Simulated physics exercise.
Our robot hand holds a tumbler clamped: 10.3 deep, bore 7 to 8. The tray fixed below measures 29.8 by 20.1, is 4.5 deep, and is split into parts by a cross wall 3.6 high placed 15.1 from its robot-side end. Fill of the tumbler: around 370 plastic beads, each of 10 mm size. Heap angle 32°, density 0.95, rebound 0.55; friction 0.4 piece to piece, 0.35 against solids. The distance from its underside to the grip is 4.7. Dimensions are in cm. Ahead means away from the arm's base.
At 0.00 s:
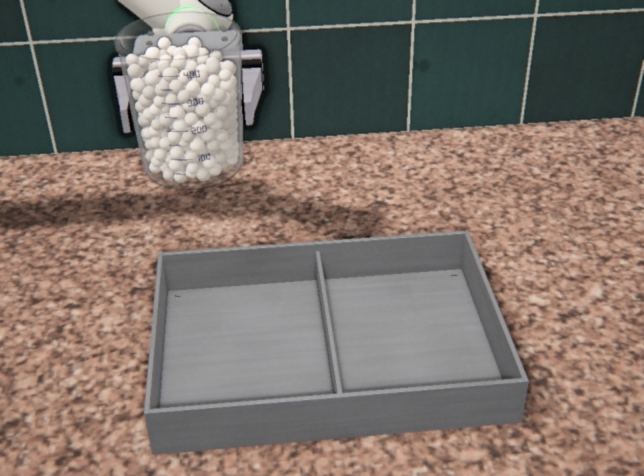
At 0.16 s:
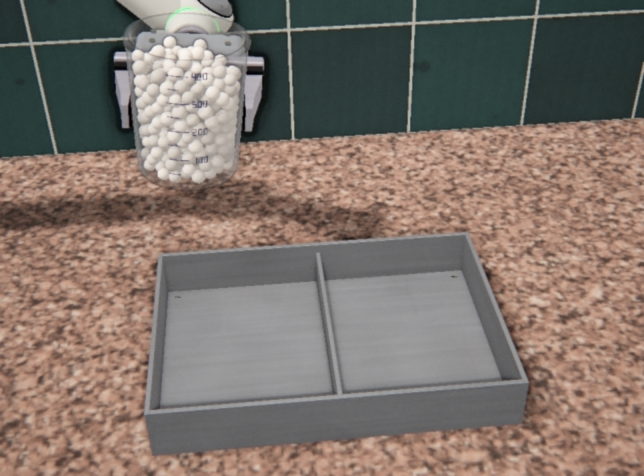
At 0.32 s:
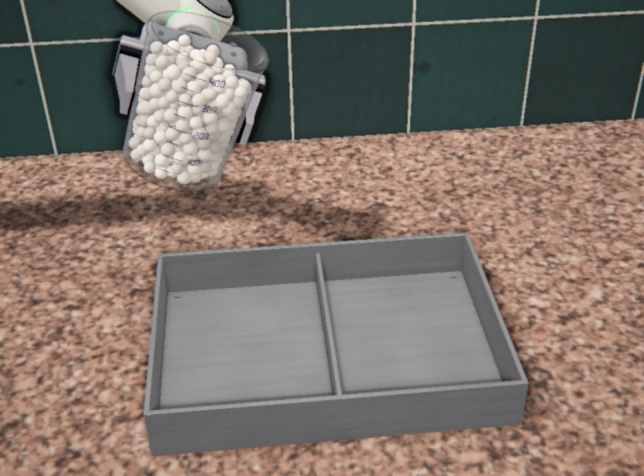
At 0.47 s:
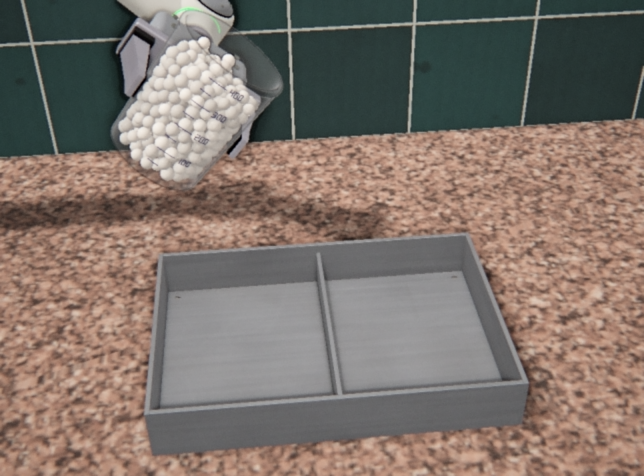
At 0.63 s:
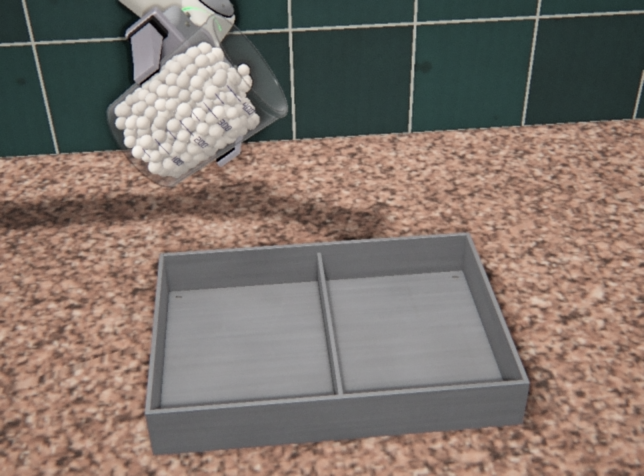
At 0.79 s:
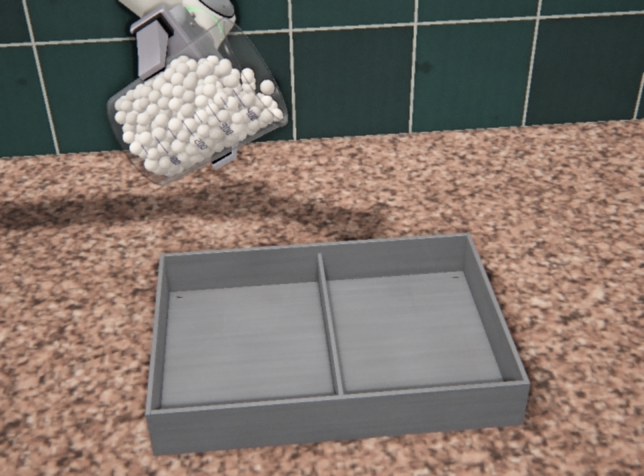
Clear tumbler of white plastic beads tilting steadily in a robot hand, beads shifting inside, above a divided grey tray.
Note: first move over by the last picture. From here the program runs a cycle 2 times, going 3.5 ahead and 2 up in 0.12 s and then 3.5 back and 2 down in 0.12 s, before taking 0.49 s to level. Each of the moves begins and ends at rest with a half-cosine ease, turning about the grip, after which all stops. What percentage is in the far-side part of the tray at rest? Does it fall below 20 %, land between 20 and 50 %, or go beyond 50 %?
It lands between 20 and 50 %.
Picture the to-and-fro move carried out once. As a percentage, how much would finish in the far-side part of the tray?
Near 20 per cent.
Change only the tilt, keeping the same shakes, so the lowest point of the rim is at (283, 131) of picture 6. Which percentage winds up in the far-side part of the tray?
About 55 percent.
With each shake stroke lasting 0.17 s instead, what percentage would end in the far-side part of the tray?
Roughly 10 percent then.
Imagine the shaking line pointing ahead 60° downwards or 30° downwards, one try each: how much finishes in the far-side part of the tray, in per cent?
0 and 10 %.
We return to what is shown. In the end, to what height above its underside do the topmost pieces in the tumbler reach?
I'd put it at close to 7.5 centimetres.
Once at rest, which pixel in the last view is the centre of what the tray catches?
Roughly at pixel (404, 342).
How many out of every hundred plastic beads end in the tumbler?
Roughly 60 percent.
After 1.18 s, tilted 60° forward, highest piece 29 above the table; 288 in the tumbler, 55 in the far-side part, 11 in the robot-side part, 15 in flight or on a rim.
After 1.57 s, tilted 20° forward, highest piece 30 above the table; 228 in the tumbler, 119 in the far-side part, 18 in the robot-side part, 1 on the table or floor, 3 in flight or on a rim.
After 1.96 s, level, highest piece 28 above the table; 228 in the tumbler, 122 in the far-side part, 16 in the robot-side part, 3 on the table or floor.
After 3.01 s, level, highest piece 28 above the table; 228 in the tumbler, 122 in the far-side part, 16 in the robot-side part, 3 on the table or floor.
In the end, 228 in the tumbler, 122 in the far-side part, 16 in the robot-side part, 3 on the table or floor. That is 33 % in the far-side part of the tray.
